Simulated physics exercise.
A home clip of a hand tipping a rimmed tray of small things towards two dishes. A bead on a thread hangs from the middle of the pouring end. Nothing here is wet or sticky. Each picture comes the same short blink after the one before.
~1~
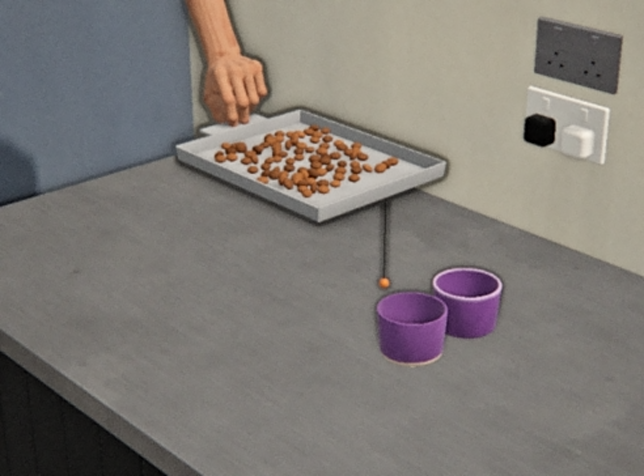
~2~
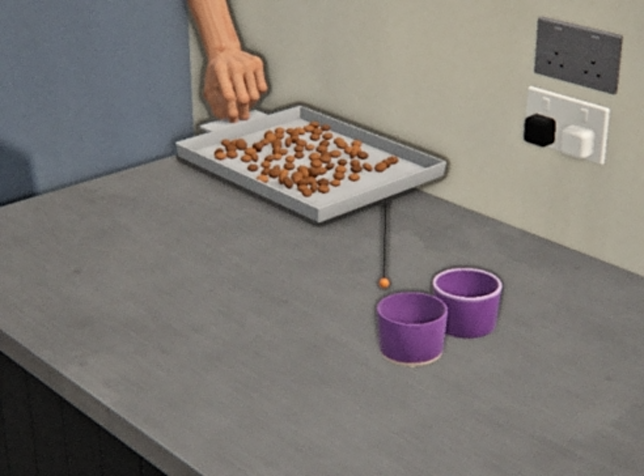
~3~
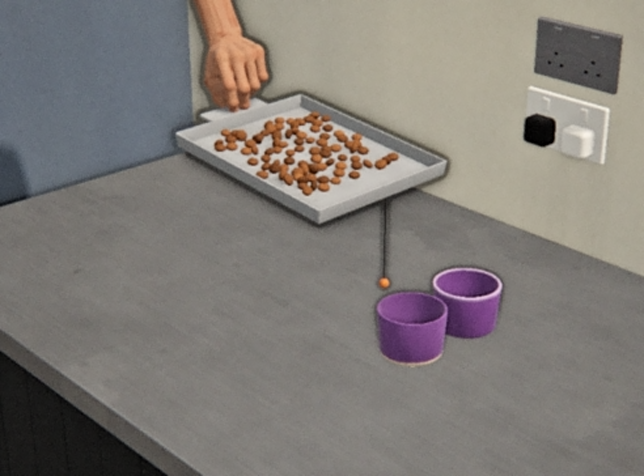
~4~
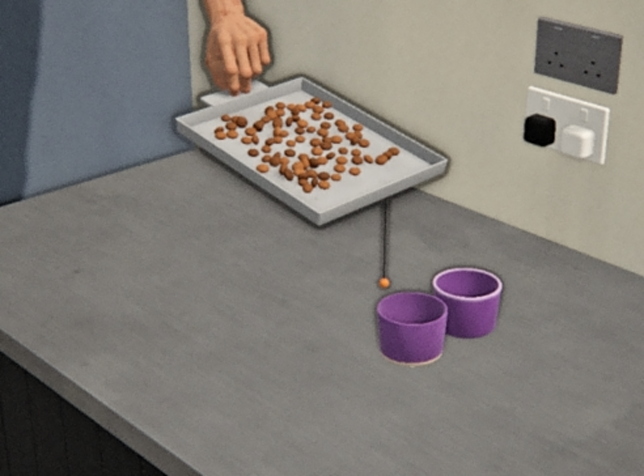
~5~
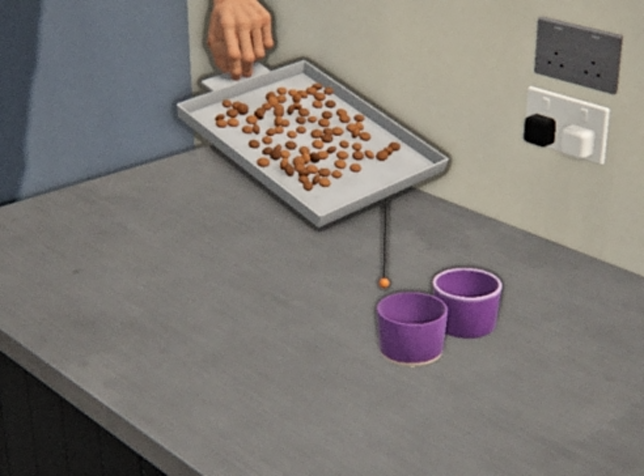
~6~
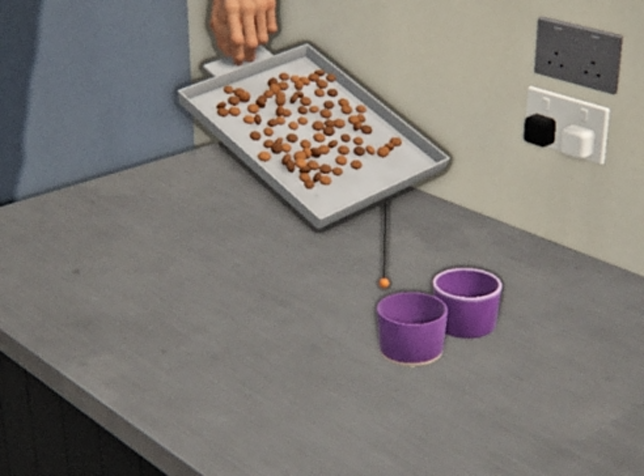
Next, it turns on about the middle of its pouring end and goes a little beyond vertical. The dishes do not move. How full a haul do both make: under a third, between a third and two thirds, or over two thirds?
Together they catch less than a third.
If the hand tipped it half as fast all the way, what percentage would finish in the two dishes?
Near 20 %.
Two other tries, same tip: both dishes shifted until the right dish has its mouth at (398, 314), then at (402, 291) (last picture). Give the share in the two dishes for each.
First some 60, then 30 per cent.
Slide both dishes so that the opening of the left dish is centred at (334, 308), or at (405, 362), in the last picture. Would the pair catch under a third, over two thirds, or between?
In turn: Under a third; under a third.
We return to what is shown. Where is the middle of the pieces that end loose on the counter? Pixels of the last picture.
Near (376, 382).
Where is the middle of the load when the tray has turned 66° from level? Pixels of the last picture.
At about (351, 184).
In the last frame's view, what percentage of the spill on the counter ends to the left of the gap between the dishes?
Near 80 %.
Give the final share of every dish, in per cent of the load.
About: Left dish 20, right dish 0 per cent.
Soon after the last picture, tray tipped steeply; all on the tray.
A little later, tray tipped past a quarter turn; about half on the tray; a small part in the left dish; about a third outside both; a small part in the air.
Later still, tray tipped past a quarter turn; about a quarter in the left dish; most outside both.
At rest, tray tipped past a quarter turn; about a quarter in the left dish; none in the right dish; most outside both.
